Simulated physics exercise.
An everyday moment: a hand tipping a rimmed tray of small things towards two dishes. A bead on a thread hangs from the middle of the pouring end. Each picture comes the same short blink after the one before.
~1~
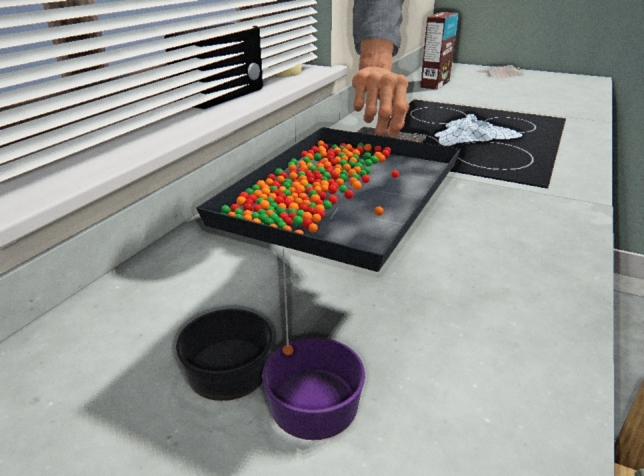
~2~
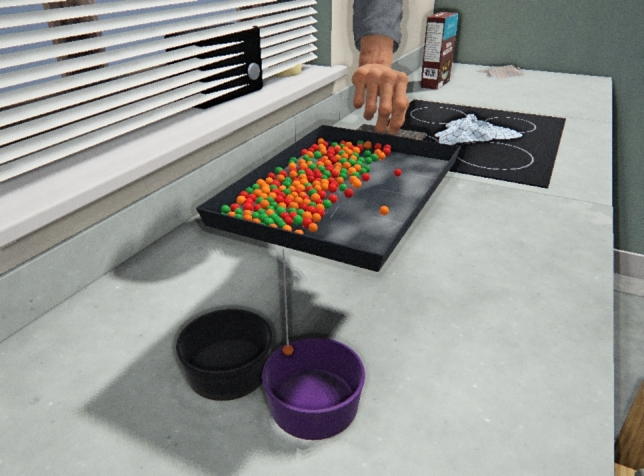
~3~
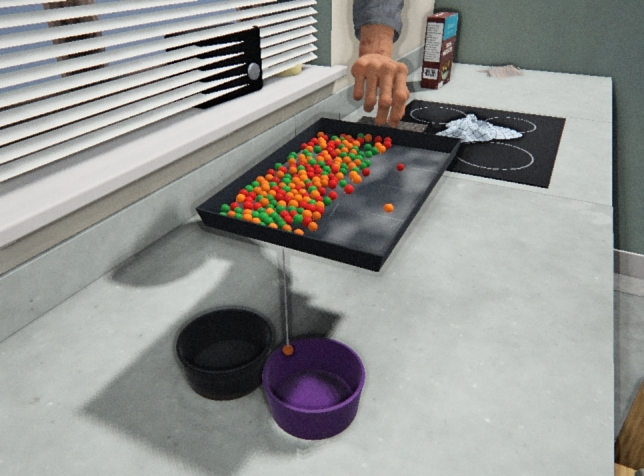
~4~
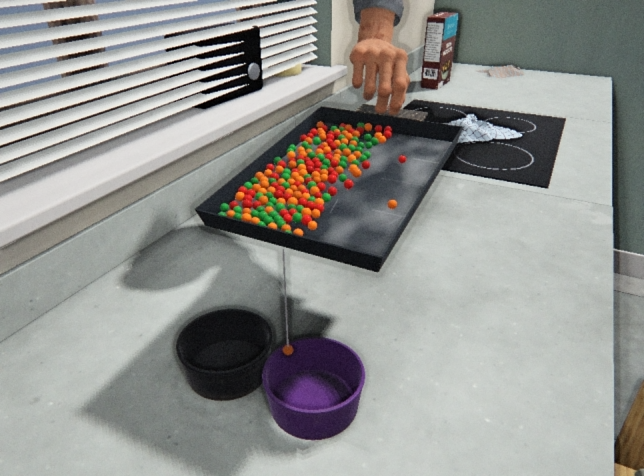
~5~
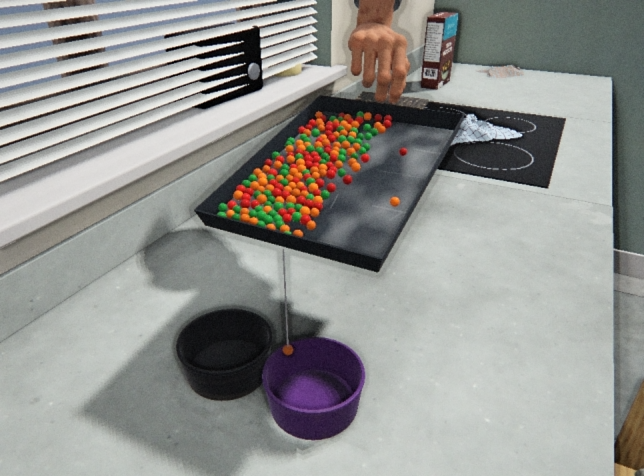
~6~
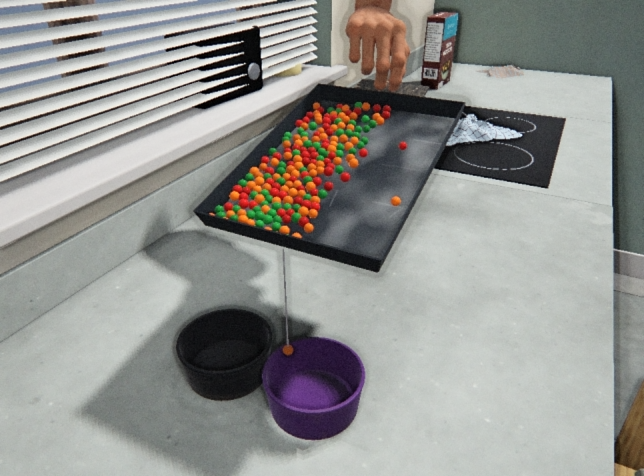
The clip opens on a dark rimmed tray of red, orange and green beads, nearly still above a black dish and a purple dish, with a hand at its far end. The hand then raises that end gradually, tilting the tray a little towards the dishes, and the beads shift slightly.
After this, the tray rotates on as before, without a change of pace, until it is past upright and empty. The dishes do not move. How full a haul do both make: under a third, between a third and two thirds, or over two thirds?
Caught overall: Less than a third.
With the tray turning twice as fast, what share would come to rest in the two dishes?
Close to 10 per cent.
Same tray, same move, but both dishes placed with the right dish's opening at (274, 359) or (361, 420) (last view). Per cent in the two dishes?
First some 10, then 70 per cent.
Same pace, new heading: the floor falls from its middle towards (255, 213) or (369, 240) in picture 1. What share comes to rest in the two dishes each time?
First some 80, then 20 per cent.
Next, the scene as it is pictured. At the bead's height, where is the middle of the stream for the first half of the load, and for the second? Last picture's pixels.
At about (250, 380), then at (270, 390).
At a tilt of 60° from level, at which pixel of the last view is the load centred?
Roughly at (277, 213).
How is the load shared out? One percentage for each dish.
Left dish near 10 in a hundred; right dish near 10.
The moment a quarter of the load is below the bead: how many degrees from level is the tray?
Near 85 degrees.
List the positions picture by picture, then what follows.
In the first frame, corners of the pouring end at (203, 207) and (379, 251), level; middle of the load at (304, 184), round plastic beads; left dish at (198, 381); right dish at (290, 420); bead on its thread at (288, 350).
In the second frame, corners of the pouring end at (203, 207) and (379, 251), level; middle of the load at (304, 183).
In the third frame, corners of the pouring end at (203, 207) and (379, 252), tipped barely, level across its low end; middle of the load at (304, 179).
In the fourth frame, corners of the pouring end at (202, 208) and (378, 253), tipped a little, level across its low end; middle of the load at (303, 174).
In the fifth frame, corners of the pouring end at (201, 208) and (378, 254), tipped a little, level across its low end; middle of the load at (302, 169).
In the sixth frame, corners of the pouring end at (200, 209) and (377, 255), tipped a little, level across its low end; middle of the load at (299, 166), nearly all on the move; left dish at (198, 381); right dish at (290, 420).
Soon after the last picture, tray tipped steeply; nearly all on the tray; a stray few in the air.
A little later, tray tipped right over; a small part on the tray; a small part in the right dish; a small part in the left dish; about two thirds outside both; about a quarter in the air.
Later still, tray tipped past a quarter turn; a small part in the right dish; a small part in the left dish; most outside both.
By the end, tray tipped past a quarter turn; a small part in the right dish; a small part in the left dish; most outside both.
